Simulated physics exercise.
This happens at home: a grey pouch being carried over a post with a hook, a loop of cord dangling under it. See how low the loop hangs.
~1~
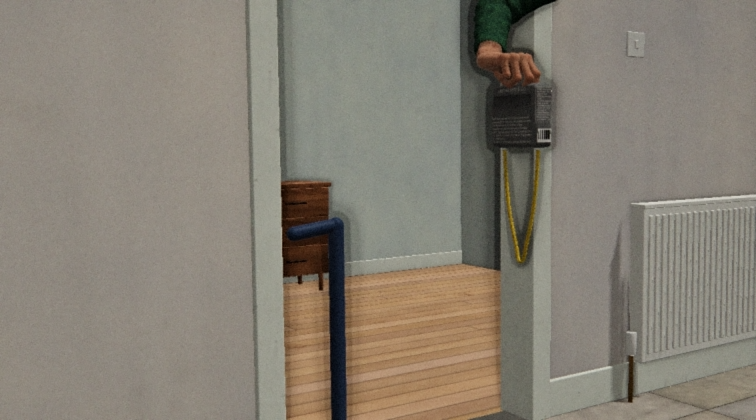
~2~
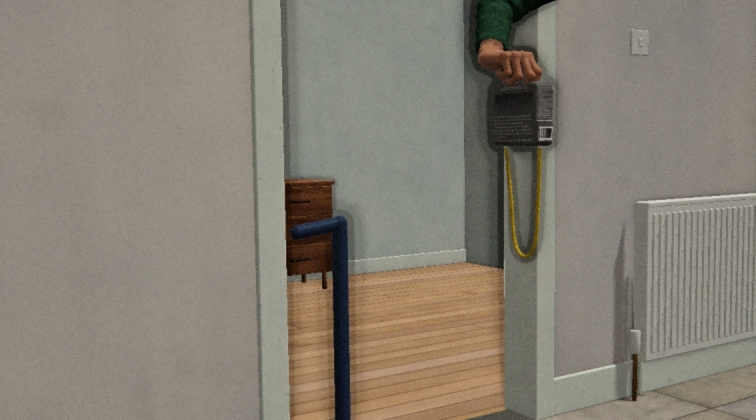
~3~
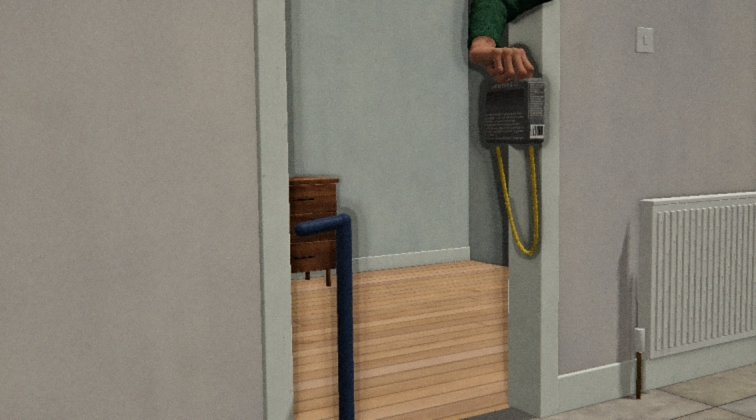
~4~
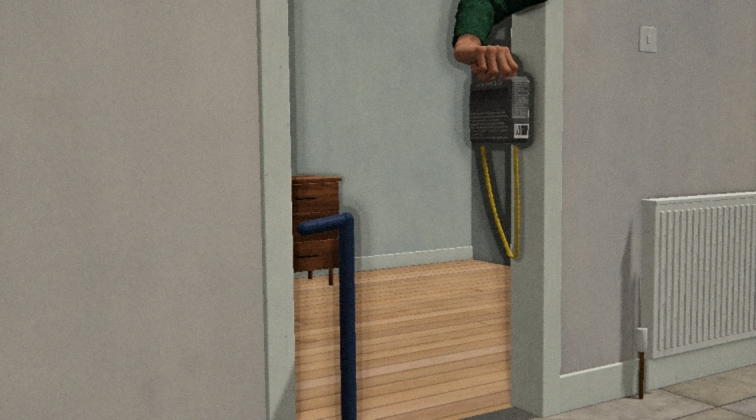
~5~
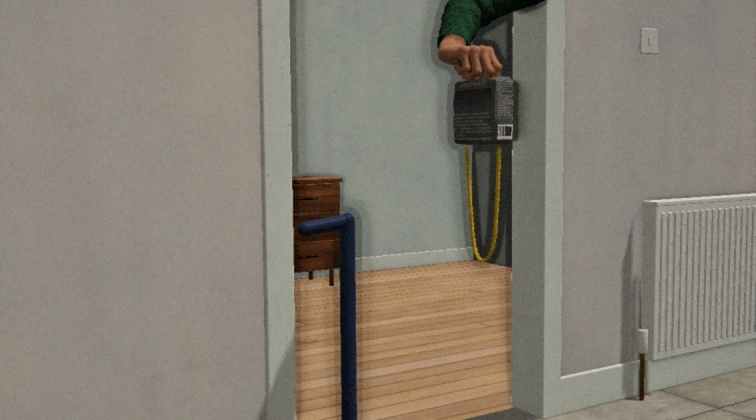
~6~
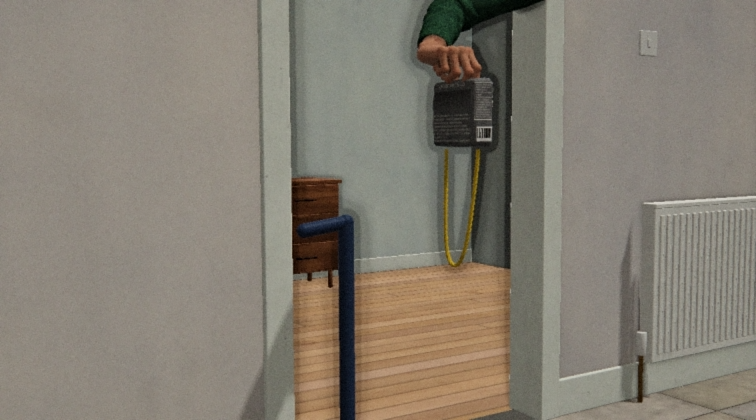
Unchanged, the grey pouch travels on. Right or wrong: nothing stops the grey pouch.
Right.
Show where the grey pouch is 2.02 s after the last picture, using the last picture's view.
Its middle is at roughly (188, 109).
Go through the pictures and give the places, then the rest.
In the first frame, grey pouch (521, 116); hook tip (294, 234).
In the second frame, grey pouch (522, 115); bottom of the loop (523, 256).
In the third frame, grey pouch (514, 112).
In the fourth frame, grey pouch (498, 111); bottom of the loop (512, 256).
In the fifth frame, grey pouch (483, 112).
In the sixth frame, grey pouch (462, 114); bottom of the loop (453, 265); hook tip (304, 231); hook points away from it, loop hangs below the hook.
Then, 1.36 s later than the last view, pouch past the post near (290, 111).
Then, 2.02 s later than the last view, pouch past the post near (188, 109).
Finally, pouch past the post near (175, 109). The grey pouch comes away clean.
